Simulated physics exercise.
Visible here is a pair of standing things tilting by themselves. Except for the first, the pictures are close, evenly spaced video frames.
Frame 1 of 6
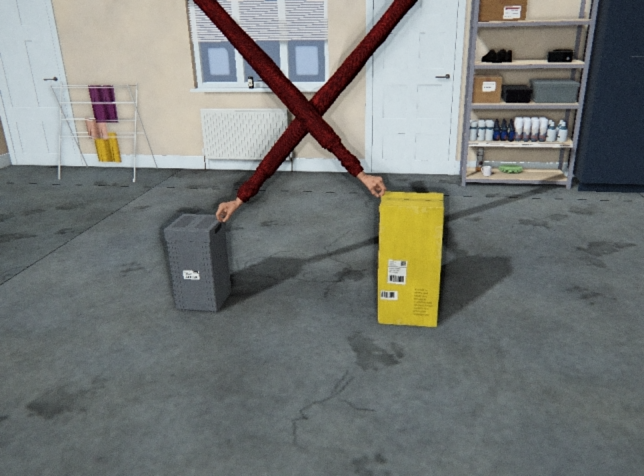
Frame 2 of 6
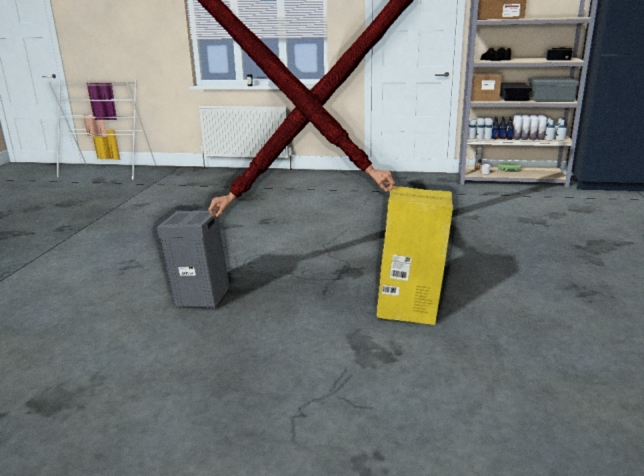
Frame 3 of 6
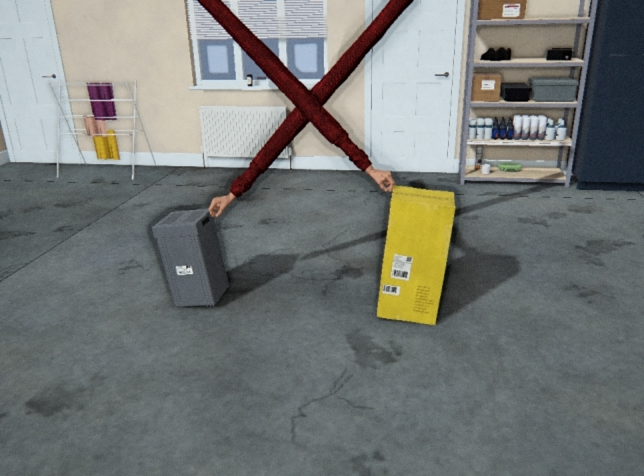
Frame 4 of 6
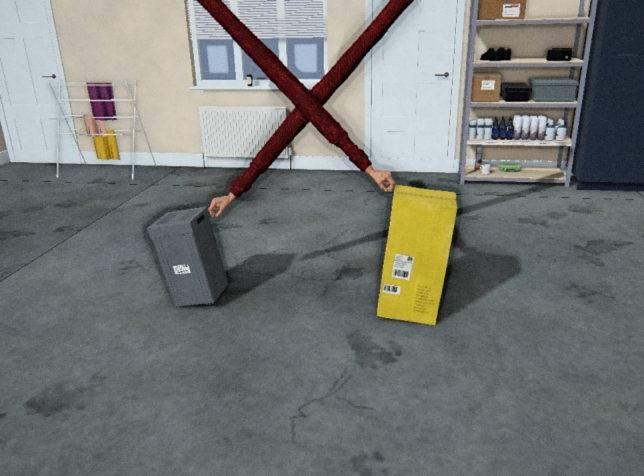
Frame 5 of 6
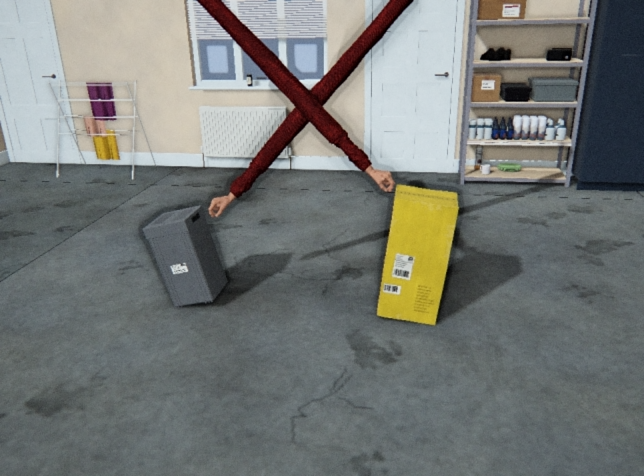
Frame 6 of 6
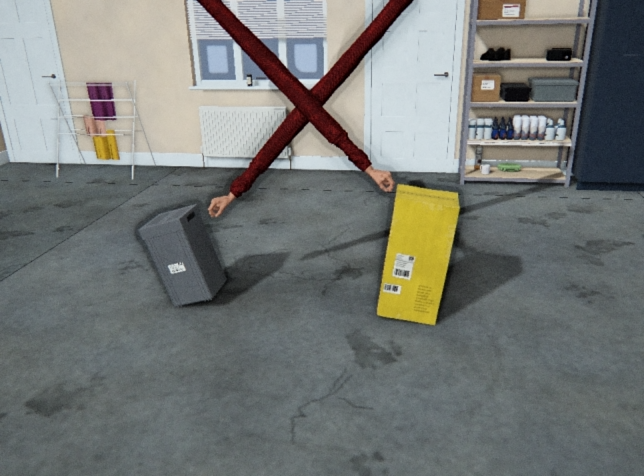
The footage shows crossed red-sleeved arms reaching down to a grey container on the left and a yellow parcel on the right; the hands shift slightly, then the container leans steadily further left while the parcel tilts slightly right.
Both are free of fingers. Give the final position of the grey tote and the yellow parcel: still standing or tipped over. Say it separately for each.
Outcome: The grey tote never comes back up; the yellow parcel comes back up.
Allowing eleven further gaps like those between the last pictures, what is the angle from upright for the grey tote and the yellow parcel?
The two tilts would be 50° and 2°, in that order.
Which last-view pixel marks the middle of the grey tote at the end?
(138, 276).
Then, 0.16 s on from there, grey tote 39° off upright near (168, 255); yellow parcel 5° off upright near (414, 256).
Then, 0.32 s on from there, grey tote 68° off upright near (149, 264); yellow parcel 3° off upright near (405, 256).
In the end, the grey tote falls over, near (138, 276); the yellow parcel rocks back upright, near (408, 258).
